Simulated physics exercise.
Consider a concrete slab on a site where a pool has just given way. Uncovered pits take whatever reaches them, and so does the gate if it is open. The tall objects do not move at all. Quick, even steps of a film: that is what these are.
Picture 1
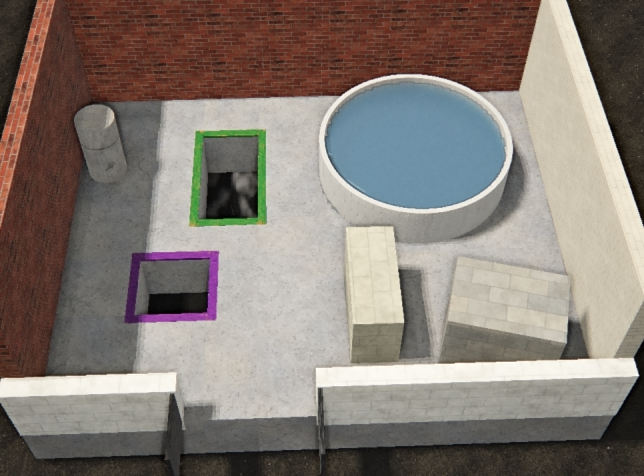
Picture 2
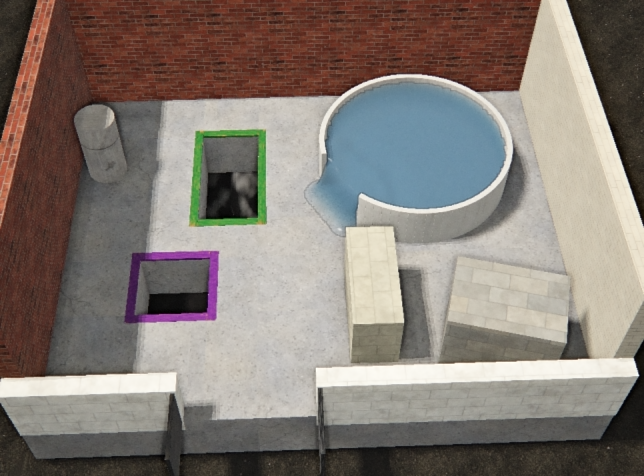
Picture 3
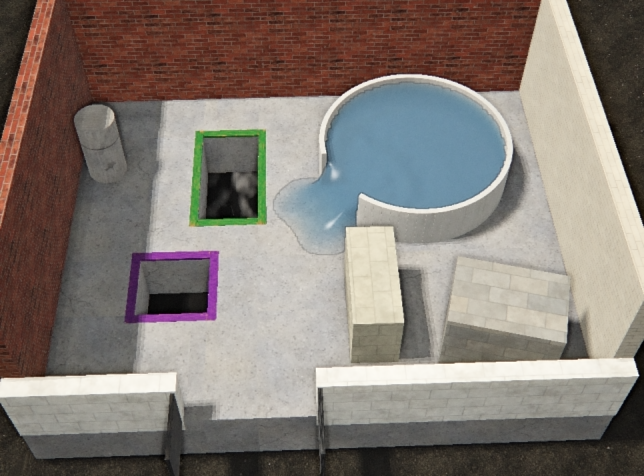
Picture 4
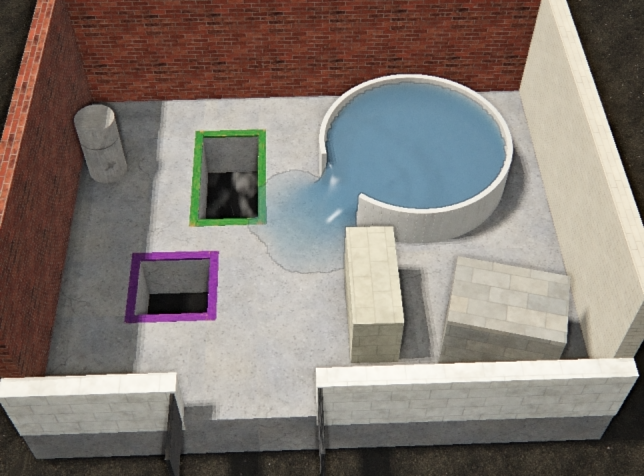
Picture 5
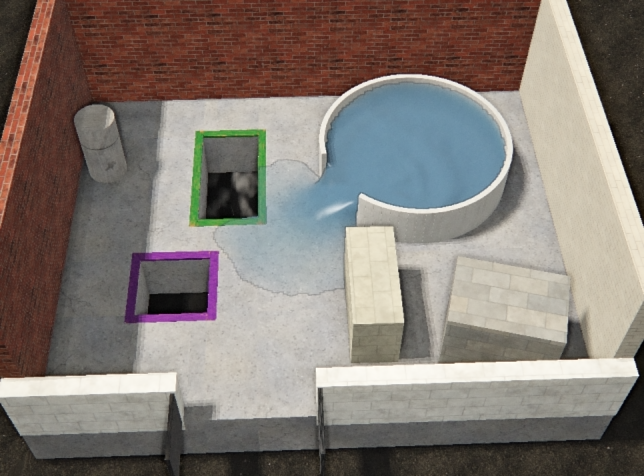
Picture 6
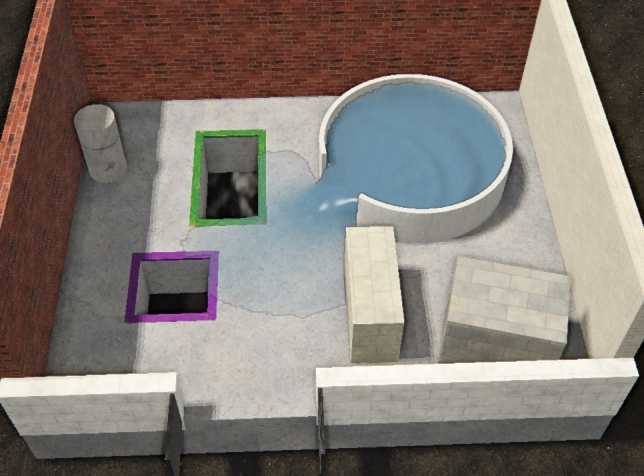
Water in a round pool broke out through a gap in its left side and spread left and toward the viewer across the concrete slab, reaching the green-framed opening and then nearing the purple-framed one.
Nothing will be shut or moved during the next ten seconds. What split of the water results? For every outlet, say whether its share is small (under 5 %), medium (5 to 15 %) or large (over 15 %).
Result - gate: Medium; purple pit: Large; green pit: Large.
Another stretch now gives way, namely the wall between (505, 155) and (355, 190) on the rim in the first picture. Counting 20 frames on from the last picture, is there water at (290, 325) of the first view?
It would be soaked by then.
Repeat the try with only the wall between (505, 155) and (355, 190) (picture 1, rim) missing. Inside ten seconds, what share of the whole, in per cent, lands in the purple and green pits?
Parts in a hundred: Purple 15, green 10.
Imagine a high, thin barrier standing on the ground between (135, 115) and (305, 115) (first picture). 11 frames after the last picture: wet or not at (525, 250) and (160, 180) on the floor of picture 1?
First spot not reached; second spot not reached.
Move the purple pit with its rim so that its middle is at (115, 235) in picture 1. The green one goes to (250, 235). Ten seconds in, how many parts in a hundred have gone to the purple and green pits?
Split: Purple 2 %, green 60 %.
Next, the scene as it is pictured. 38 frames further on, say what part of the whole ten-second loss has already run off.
It works out at roughly 75 per cent.
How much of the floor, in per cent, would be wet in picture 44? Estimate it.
Estimate: Some 50 in a hundred.
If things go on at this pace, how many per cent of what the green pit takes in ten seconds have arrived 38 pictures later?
By then roughly 75 percent of the ten-second total is in.
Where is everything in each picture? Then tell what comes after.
In the first frame, the pool at (415, 143) is whole and still.
In the second frame, water pours out at (338, 195) and has run to (318, 183).
In the third frame, water pours out at (338, 198) and has run to (308, 246).
In the fourth frame, water pours out at (338, 198) and has run to (282, 260).
In the fifth frame, the front is at (221, 238), out from the gap at (338, 198).
In the sixth frame, the front is at (190, 253), out from the gap at (338, 197).
A moment on, water covers 25 % of the floor; the gate 0 %, the purple pit 3 %, the green pit 3 %.
Next, water covers 35 % of the floor; the gate 1 %, the purple pit 7 %, the green pit 7 %.
Then, water covers 45 % of the floor; the gate 5 %, the purple pit 11 %, the green pit 11 %.
Later, water covers 50 % of the floor; the gate 9 %, the purple pit 20 %, the green pit 16 %.
In the end, water covers 55 % of the floor; the gate 13 %, the purple pit 27 %, the green pit 21 %.
